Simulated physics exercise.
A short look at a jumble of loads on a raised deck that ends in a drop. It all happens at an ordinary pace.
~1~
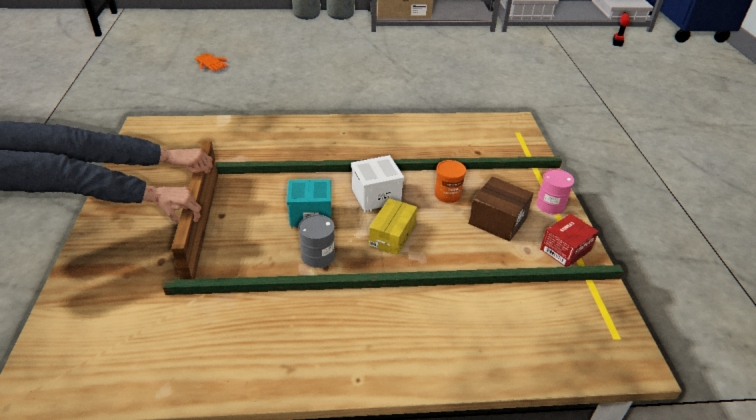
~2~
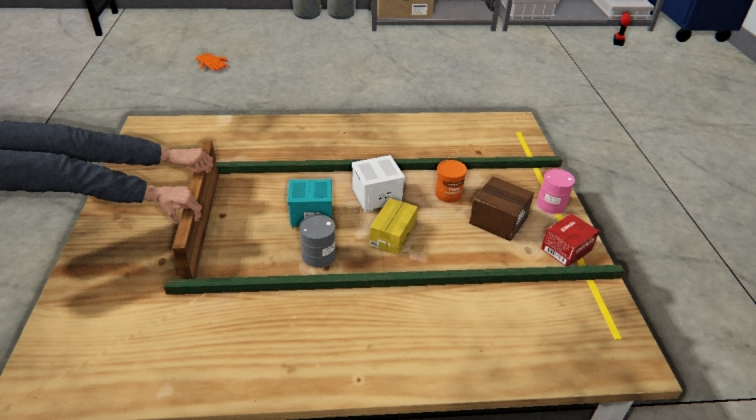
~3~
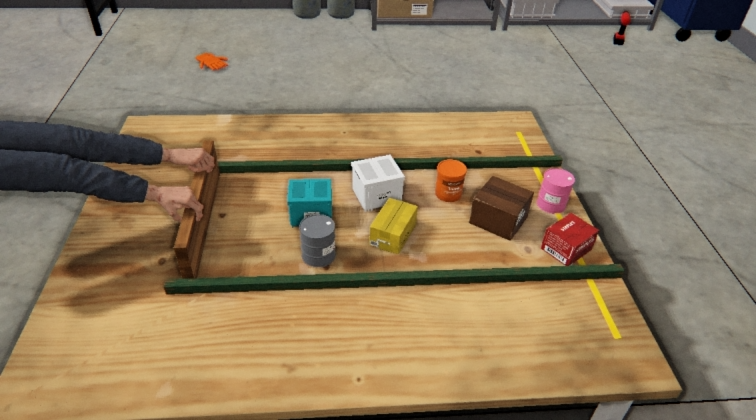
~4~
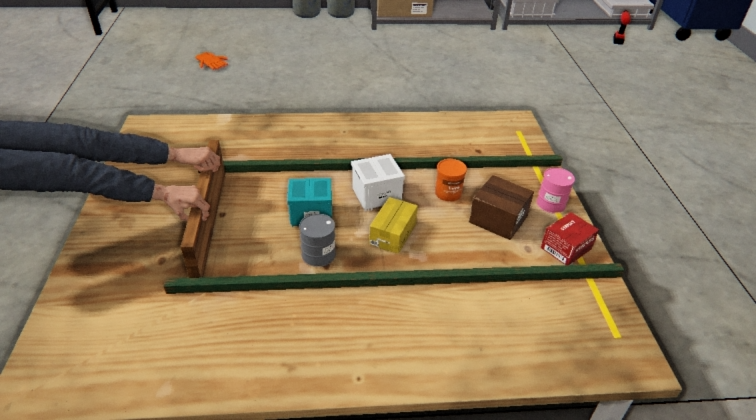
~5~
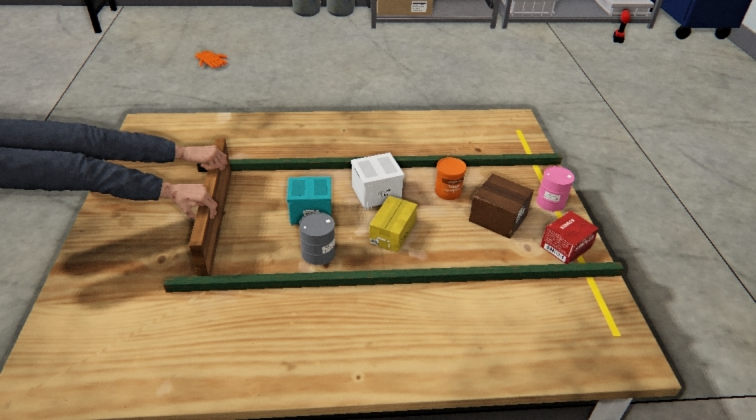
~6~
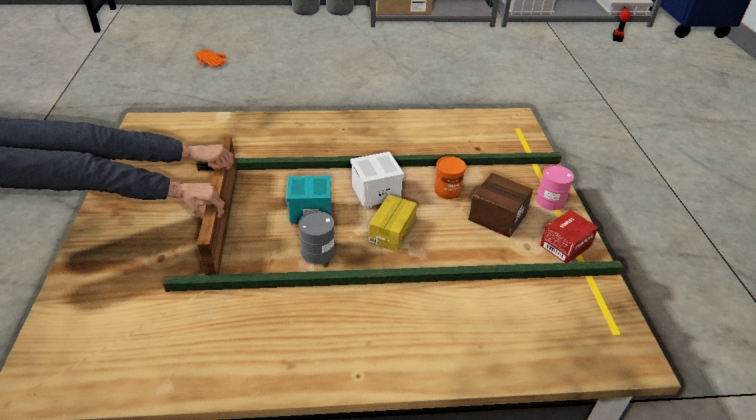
A wooden plank, gripped by two hands reaching in from the left, slides slowly a short way to the right between two green rails on a wooden table. The boxes and canisters ahead of it, including a turquoise tote and a grey drum, stay in place, with a gap still separating them from the plank.
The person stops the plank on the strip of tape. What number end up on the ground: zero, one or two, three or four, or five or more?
The number that fall off is five or more.
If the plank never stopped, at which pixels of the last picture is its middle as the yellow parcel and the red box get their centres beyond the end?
At (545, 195) for the yellow parcel; at (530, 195) for the red box.
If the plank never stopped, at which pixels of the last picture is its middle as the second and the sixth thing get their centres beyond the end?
At (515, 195) for the second, at (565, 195) for the sixth.
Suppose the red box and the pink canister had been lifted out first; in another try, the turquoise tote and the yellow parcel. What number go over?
The counts: 3 and 4.
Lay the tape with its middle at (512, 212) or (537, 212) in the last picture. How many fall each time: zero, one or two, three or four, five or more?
One after another: One to two; three to four.
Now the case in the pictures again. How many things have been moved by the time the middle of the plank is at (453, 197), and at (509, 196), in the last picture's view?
The counts are 7 and 8.
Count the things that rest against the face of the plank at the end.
That makes 3.
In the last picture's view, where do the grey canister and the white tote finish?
First (596, 235), then (561, 164).
A little later, none off yet; pink canister at rest near (554, 188); red box at rest near (569, 236); brown parcel at rest near (500, 204).
Next, none off yet; pink canister shifted a little near (559, 185); red box at rest near (569, 236); brown parcel shifted about its own width near (525, 196).
When it is over, the number that fall off is five or more; down, yellow parcel, orange pail, brown parcel, red box and pink canister.
